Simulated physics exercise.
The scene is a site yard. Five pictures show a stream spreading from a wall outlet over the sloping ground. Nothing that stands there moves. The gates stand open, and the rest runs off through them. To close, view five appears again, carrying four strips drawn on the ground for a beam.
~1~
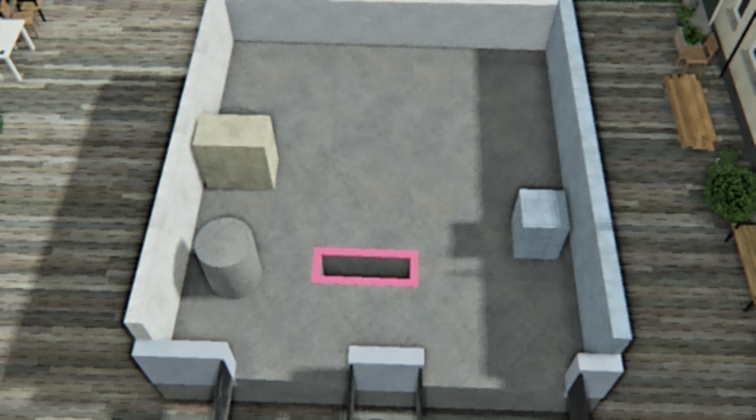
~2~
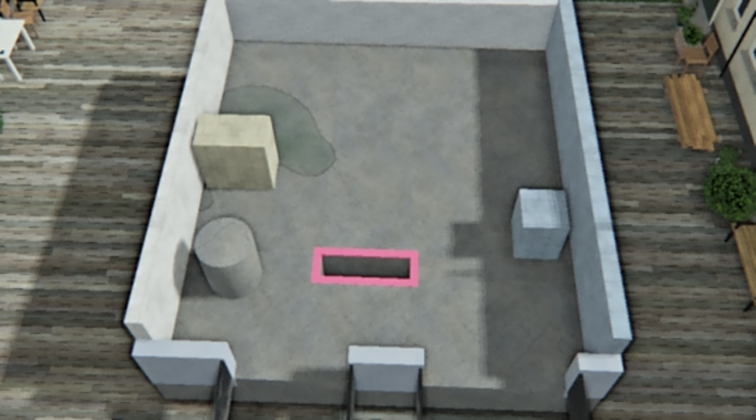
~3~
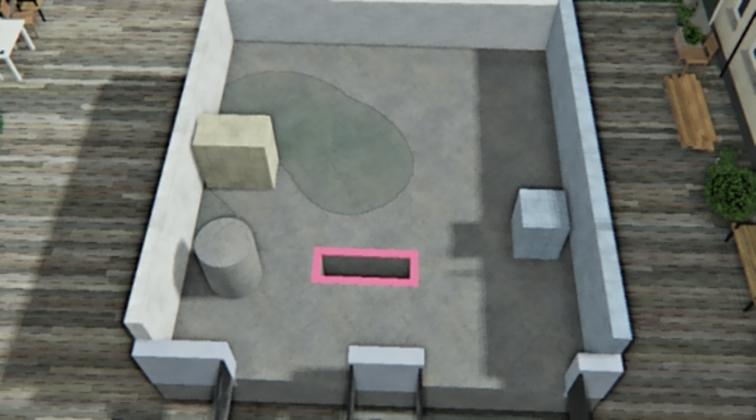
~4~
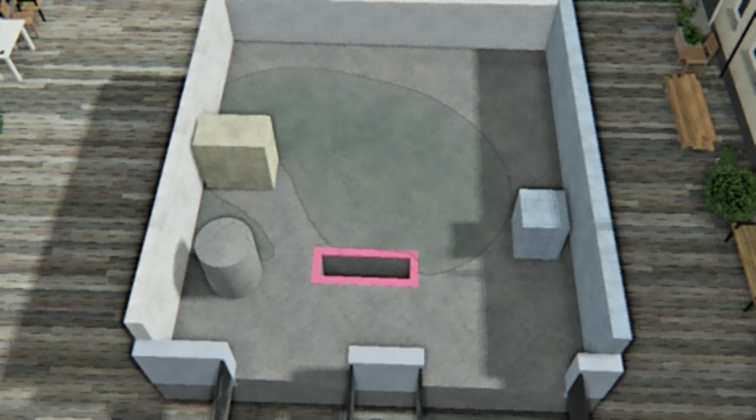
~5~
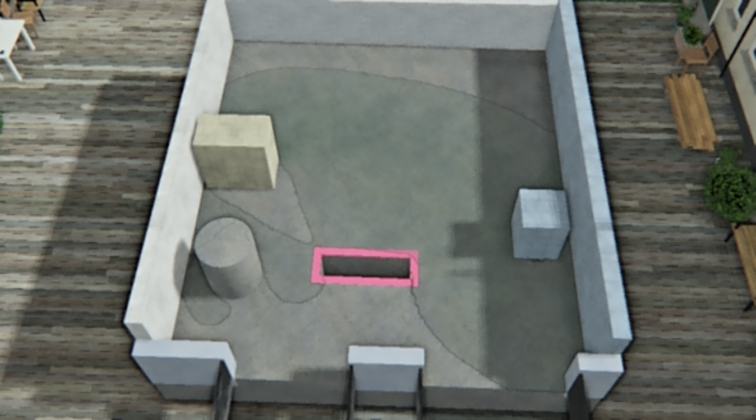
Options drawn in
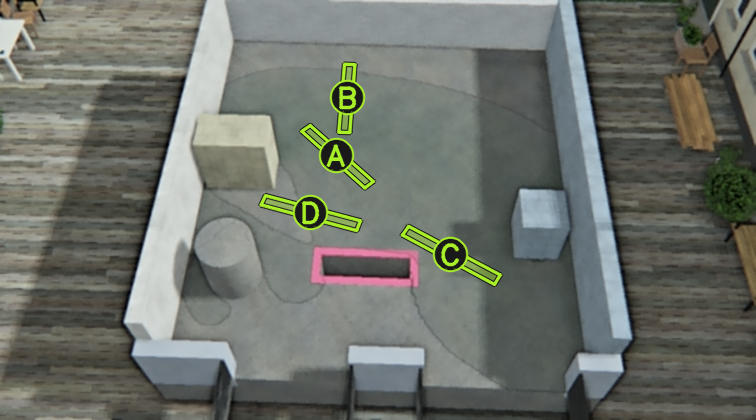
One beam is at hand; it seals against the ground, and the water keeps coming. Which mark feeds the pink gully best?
Place A does it best.
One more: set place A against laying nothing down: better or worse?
It is better.
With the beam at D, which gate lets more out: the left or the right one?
The right gate.
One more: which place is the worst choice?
That would be D.
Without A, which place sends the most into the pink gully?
B it is.
On the marked copy, A from (306, 128) to (369, 184); B from (344, 132) to (349, 64); C from (405, 230) to (497, 279); D from (263, 200) to (358, 225).
Choosing A, about 39 % of the stream runs into the pink gully, about 61 % out by the gates.
Choosing B, about 28 % of the stream runs into the pink gully, about 72 % out by the gates.
Choosing C, about 16 % of the stream runs into the pink gully, about 80 % out by the gates.
Choosing D, about 8 % of the stream runs into the pink gully, about 92 % out by the gates.
